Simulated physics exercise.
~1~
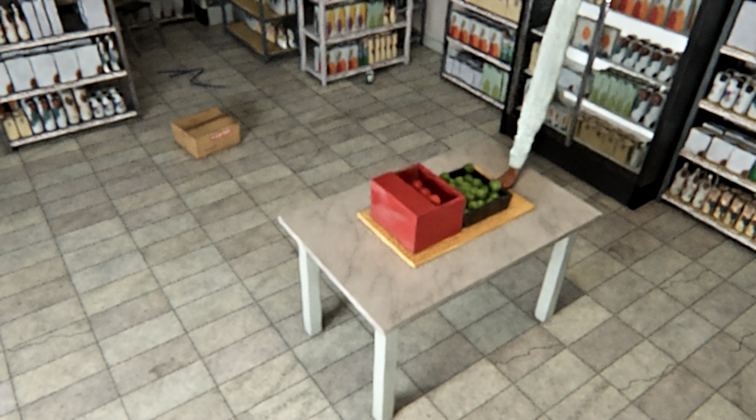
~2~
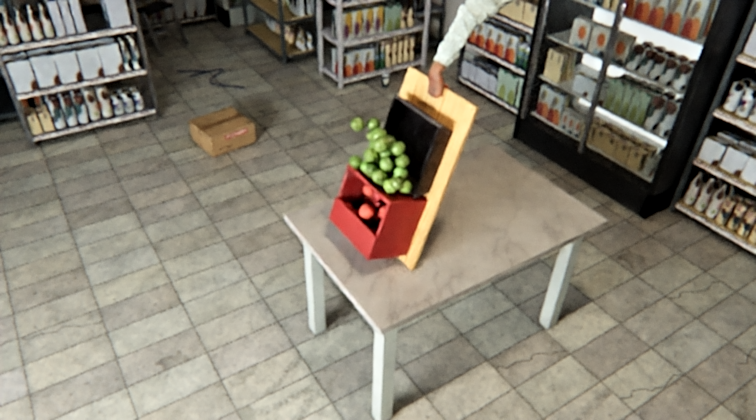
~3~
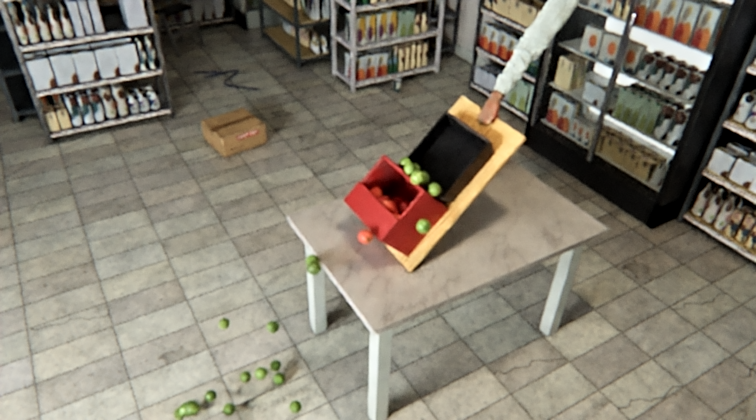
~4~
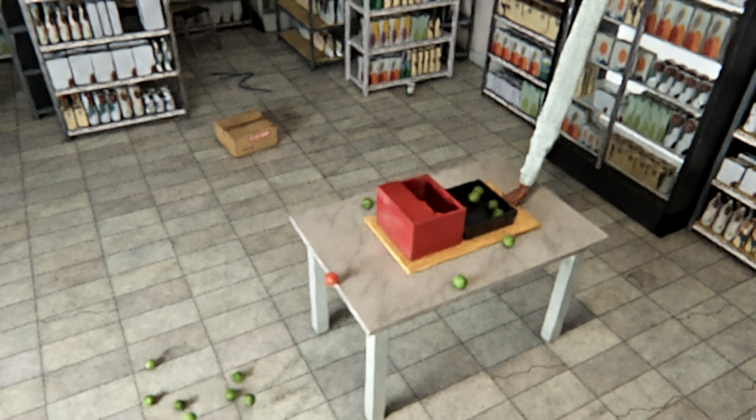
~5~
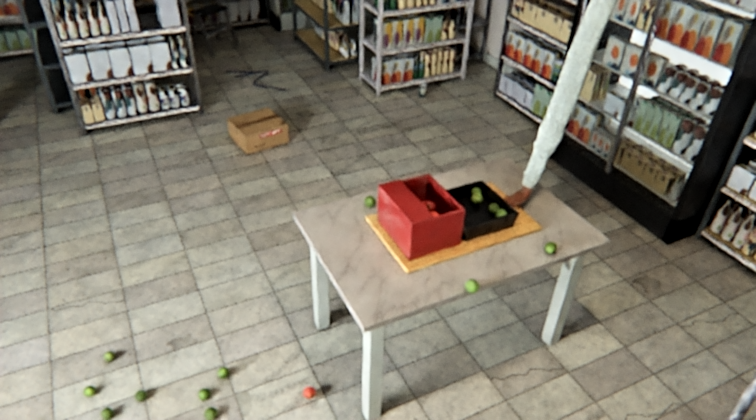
The video shows a hand steeply tilting a board holding a red tote and a black tote leftwards on a table, spilling most of the green apples before lowering it flat; green apples and one red fruit end up on the floor, with a few green ones left on the table and in the black tote.
